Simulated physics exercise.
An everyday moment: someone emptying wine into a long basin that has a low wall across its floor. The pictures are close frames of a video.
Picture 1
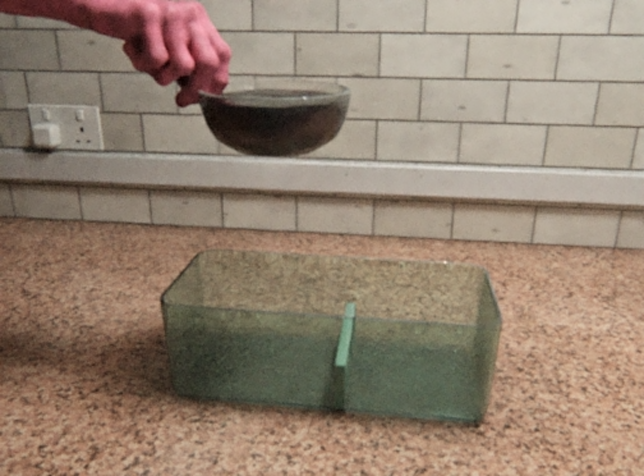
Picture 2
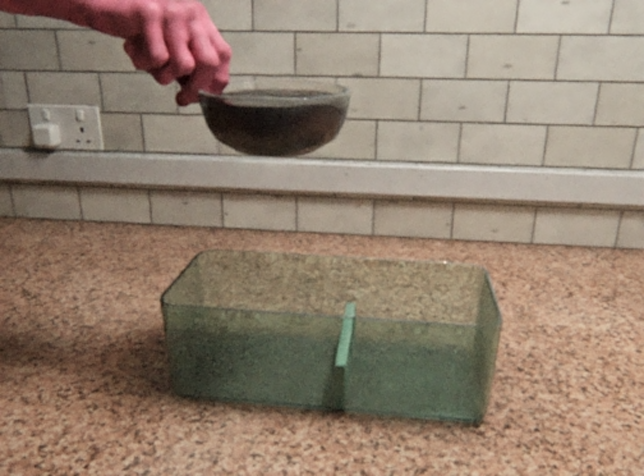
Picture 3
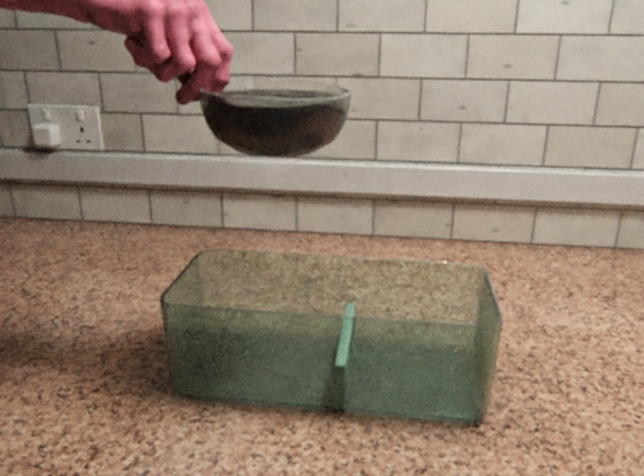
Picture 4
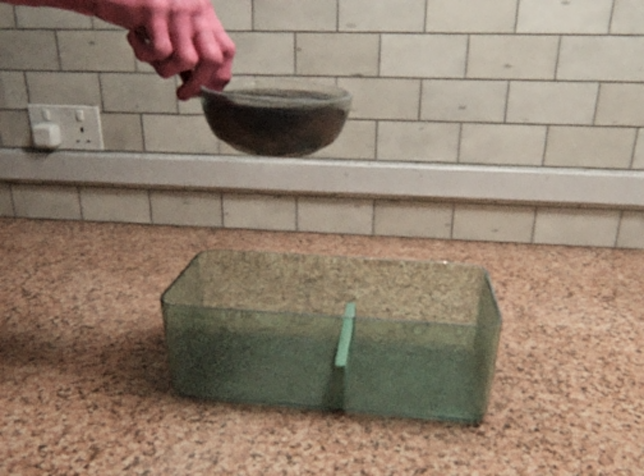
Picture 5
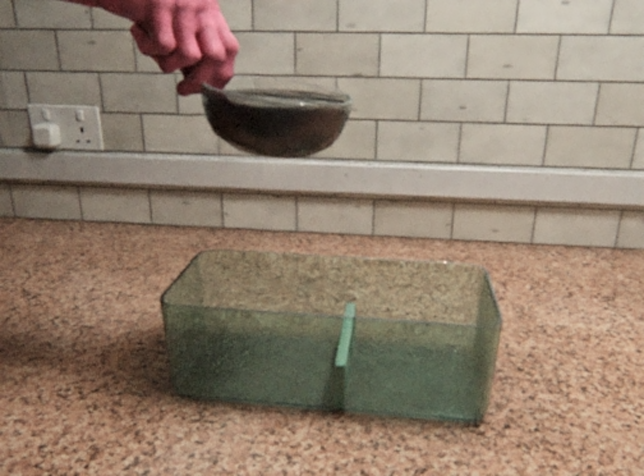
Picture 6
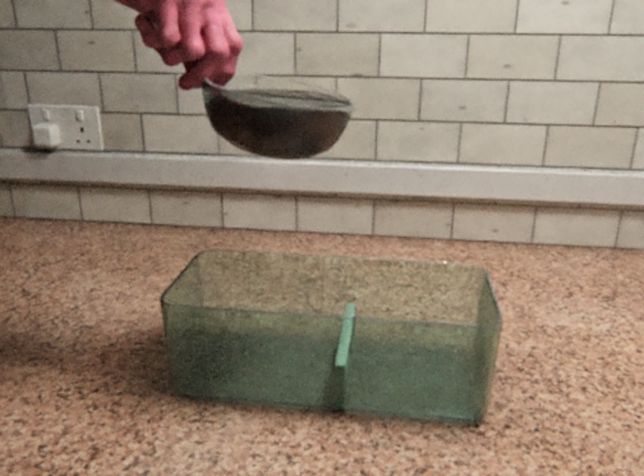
A hand holds a bowl of dark liquid above a long green basin and tilts it slightly rightward.
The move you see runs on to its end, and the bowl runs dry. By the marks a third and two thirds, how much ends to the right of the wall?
The share right of the wall is above two thirds.
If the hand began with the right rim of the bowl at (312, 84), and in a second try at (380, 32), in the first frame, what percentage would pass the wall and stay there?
Near 75 % and 90 %.
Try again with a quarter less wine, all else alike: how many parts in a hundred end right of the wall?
About 90 per cent.
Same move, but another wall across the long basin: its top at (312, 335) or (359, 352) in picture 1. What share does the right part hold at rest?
In turn 95 and 75 in a hundred.
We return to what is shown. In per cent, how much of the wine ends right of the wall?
It comes to 90 per cent or so.
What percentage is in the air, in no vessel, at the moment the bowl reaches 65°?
Roughly 50 in a hundred.
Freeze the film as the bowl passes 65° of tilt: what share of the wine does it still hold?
Close to 40 per cent.
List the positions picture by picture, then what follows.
In the first frame, it leans 0°; its right rim is at (349, 93); the wine meets the walls at (208, 96) and (346, 99); the long basin's rim runs from (181, 275) to (493, 294); the wall's top is at (346, 332).
In the second frame, it leans 0°; its right rim is at (349, 93); the wine meets the walls at (208, 96) and (347, 100).
In the third frame, it leans 2°; its right rim is at (349, 95); the wine meets the walls at (210, 95) and (347, 101).
In the fourth frame, it leans 4°; its right rim is at (350, 98); the wine meets the walls at (209, 95) and (347, 102).
In the fifth frame, it leans 7°; its right rim is at (351, 102); the wine meets the walls at (211, 95) and (349, 103).
In the sixth frame, it leans 11°; its right rim is at (352, 107); the wine meets the walls at (212, 94) and (351, 104).
A moment on, the bowl is tipped part way and 38 per cent is still to pour, 0 is left of the wall and 14 right of it.
Next, the bowl is tipped on its side and 3 per cent is still to pour, 2 is left of the wall and 85 right of it.
Then the bowl is tipped on its side and 0 per cent is still to pour, 7 is left of the wall and 91 right of it.
Later the bowl is tipped on its side and 0 per cent is still to pour, 7 is left of the wall and 92 right of it.
At rest 7 per cent lies left of the wall, 92 right of it and 2 outside.
